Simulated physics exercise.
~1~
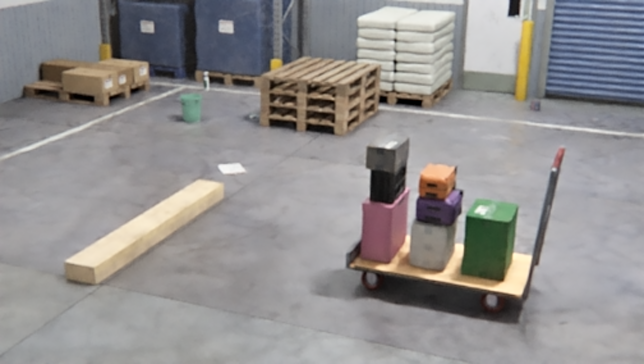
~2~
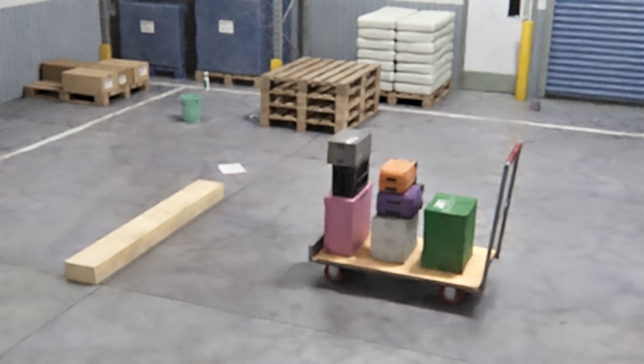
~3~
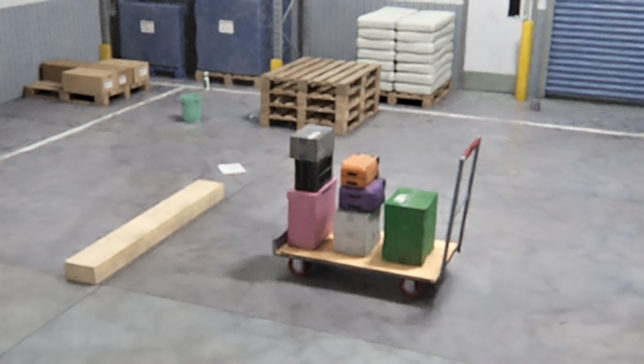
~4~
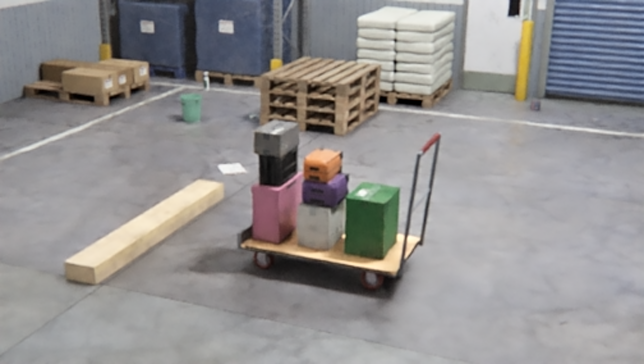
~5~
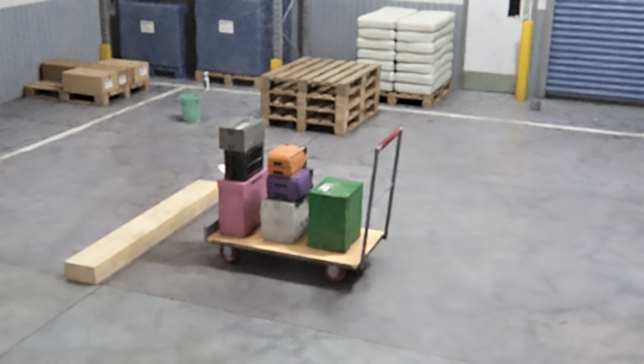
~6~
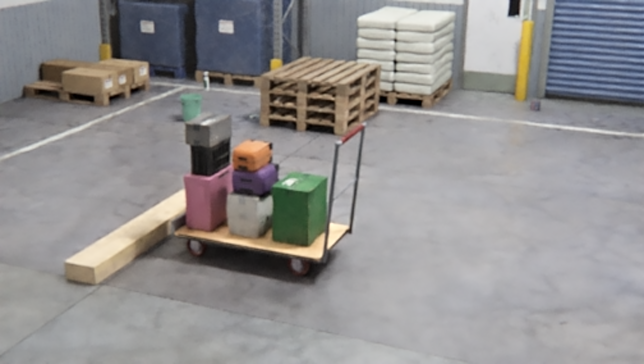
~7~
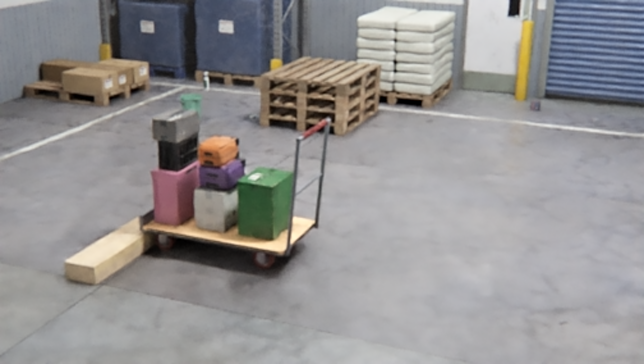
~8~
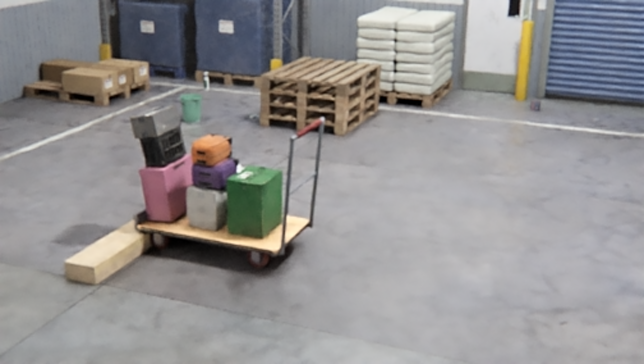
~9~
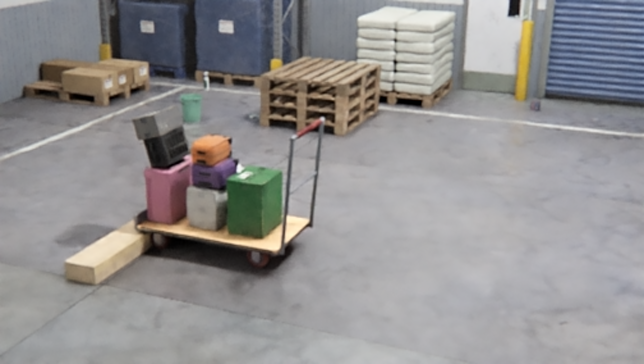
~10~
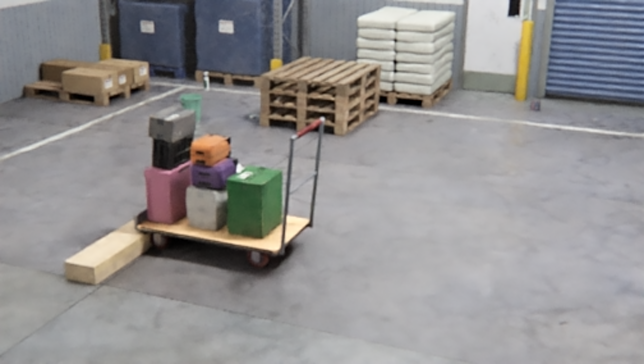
A flat cart stacked with a pink tote, a green carton and several smaller cases rolls left across a warehouse floor toward a long pale beam. Its load stays upright as it glides steadily closer, with no one pushing it. The front of the cart meets the beam and the cart stops. At the front, the black crate and the grey carton on top of it tip forward over the pink tote, while the other items stay put. The two then rock back upright, and the cart rests against the beam with everything still aboard.
